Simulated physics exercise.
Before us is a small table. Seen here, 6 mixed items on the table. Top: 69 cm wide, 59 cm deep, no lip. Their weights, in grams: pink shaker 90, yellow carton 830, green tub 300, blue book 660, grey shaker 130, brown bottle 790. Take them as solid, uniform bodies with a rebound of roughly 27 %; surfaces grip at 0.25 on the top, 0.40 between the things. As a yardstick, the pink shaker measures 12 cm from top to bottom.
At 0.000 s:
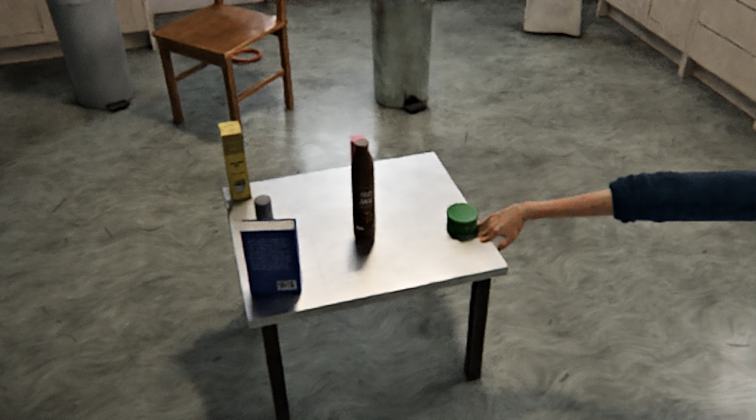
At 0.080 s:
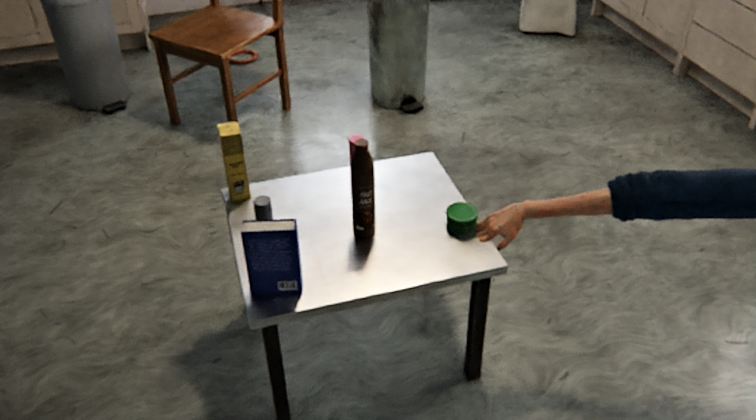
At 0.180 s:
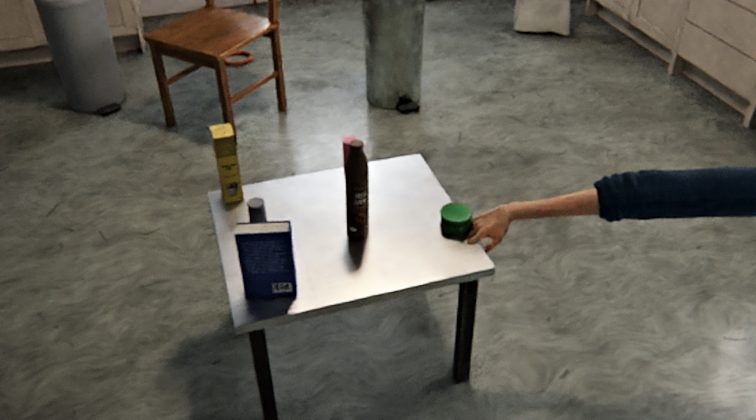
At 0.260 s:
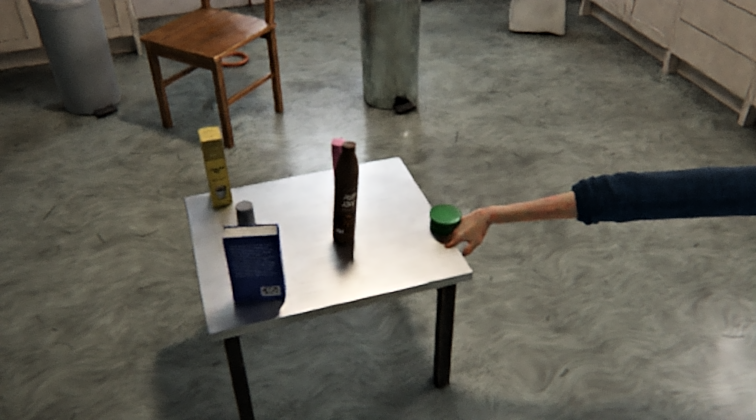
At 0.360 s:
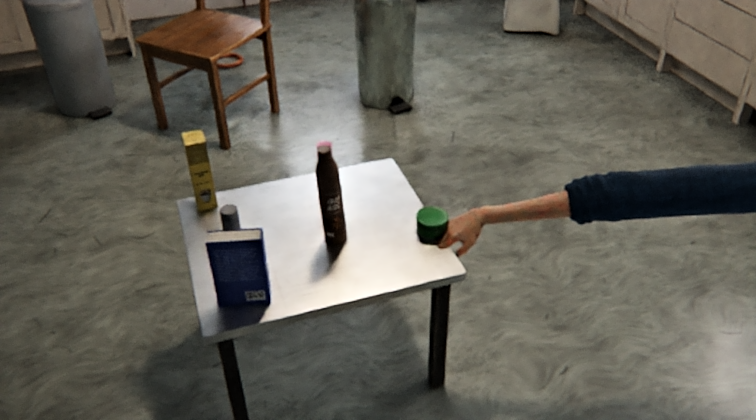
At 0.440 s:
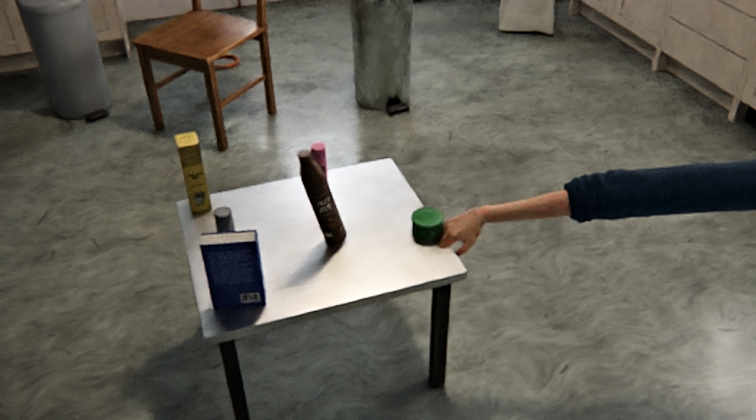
A small white table stands on a grey floor, seen from above by a nearly still camera, with a wooden chair and bins behind. It holds a dark brown bottle in the middle hiding a pink shaker, a yellow carton, grey shaker and blue book at left, and a green tub touched by a hand at right. The table slides left with its items and the arm, then the bottle leans left, revealing the shaker.
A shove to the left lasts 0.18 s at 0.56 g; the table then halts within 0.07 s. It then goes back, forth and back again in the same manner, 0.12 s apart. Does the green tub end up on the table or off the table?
The green tub is still on the table.
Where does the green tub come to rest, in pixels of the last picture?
At about (458, 217).
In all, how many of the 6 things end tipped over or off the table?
In all, 2.
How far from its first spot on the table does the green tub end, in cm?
Some 1 cm.
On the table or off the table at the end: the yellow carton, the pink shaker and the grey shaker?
The yellow carton ends off the table; the pink shaker is still on the table; the grey shaker is still on the table.
By 0.74 s, yellow carton now off the table; green tub 4 cm from its spot near (449, 219); brown bottle on its side.
By 1.34 s, table shifted 5 cm; green tub 3 cm from its spot near (436, 222); brown bottle on its side; pink shaker 7 cm from its spot.
When it is over (2.1 s), off the table, yellow carton; lying over on the table, brown bottle; not toppled but over 5 cm from the start, pink shaker, blue book and grey shaker; the last one within 5 cm of the start. In the last view, green tub near (458, 217).
